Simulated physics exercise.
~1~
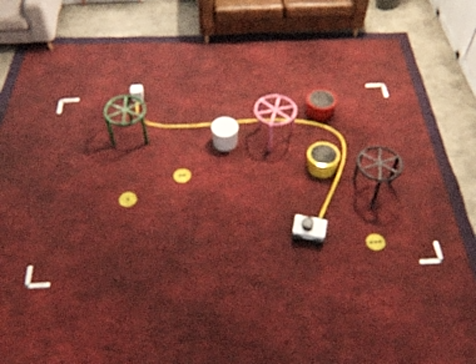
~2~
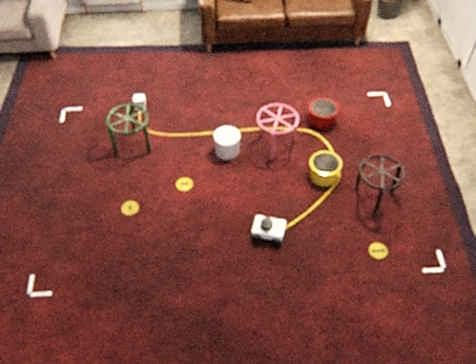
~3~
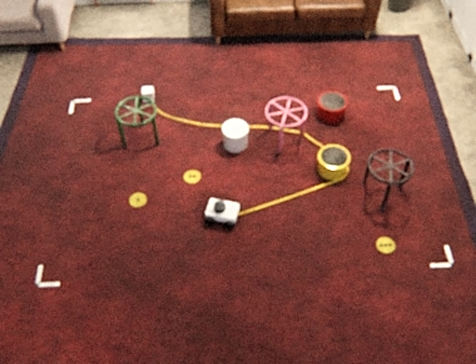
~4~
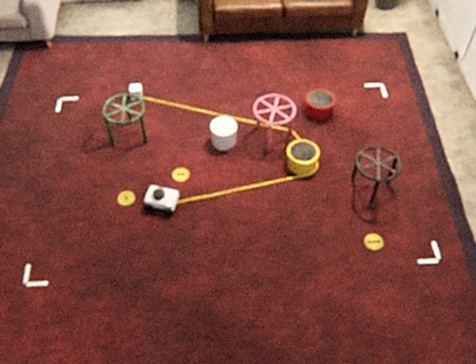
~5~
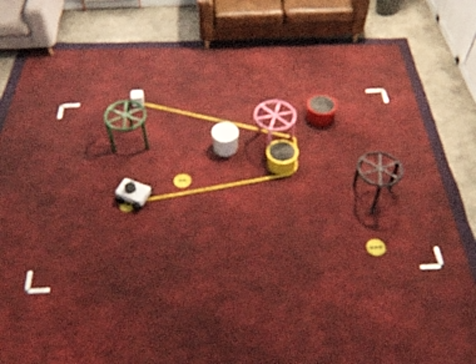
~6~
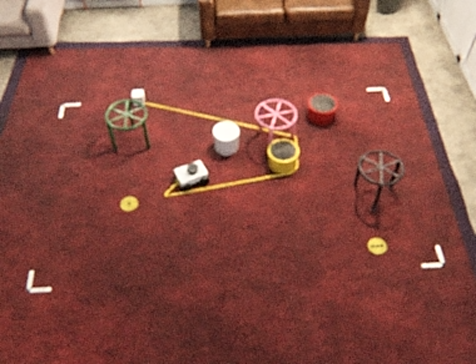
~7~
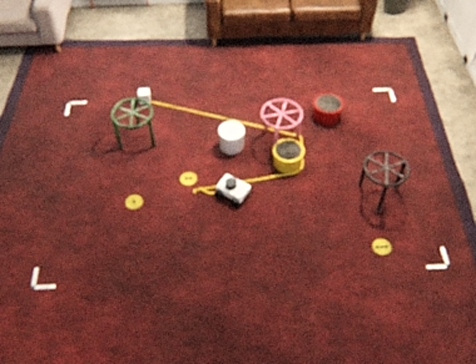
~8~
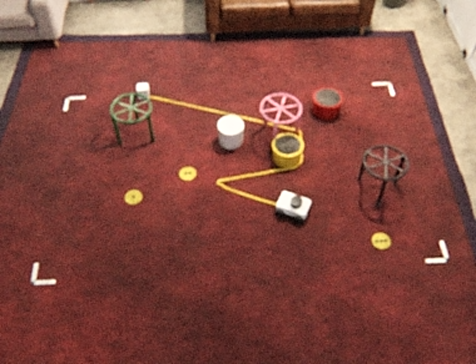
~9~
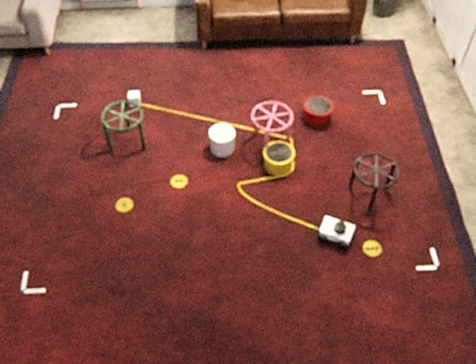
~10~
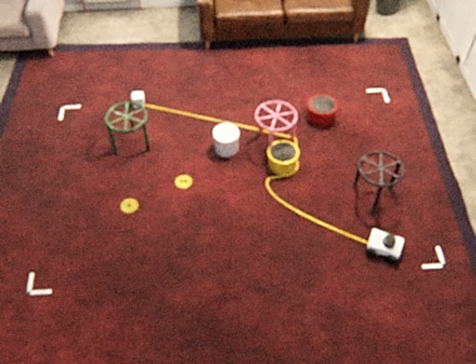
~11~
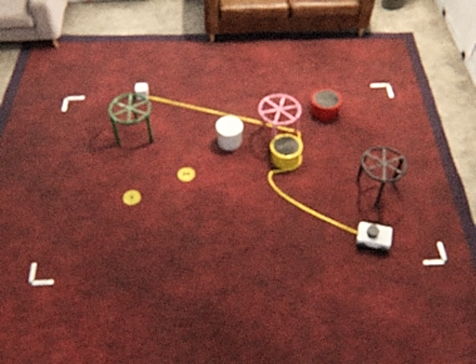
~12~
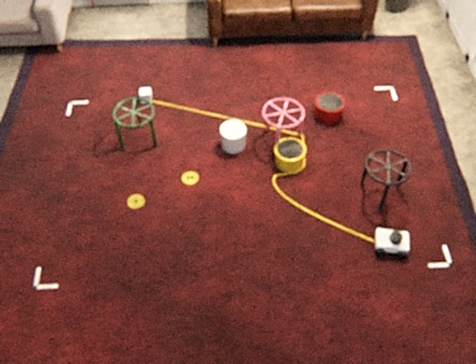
A small white cart trailing a yellow lead rolls left across a dark red rug, where the line winds among stools, a white bucket and red and yellow pots. As it heads for the yellow marks on the left, the lead tightens around the yellow pot and drags it a short way left. The cart reaches the farthest left mark, then turns back to the right, leaving the line bent behind it. It continues down and right past the black stool, crossing the last mark. It ends near the lower right corner, with the bucket and stools still in place.
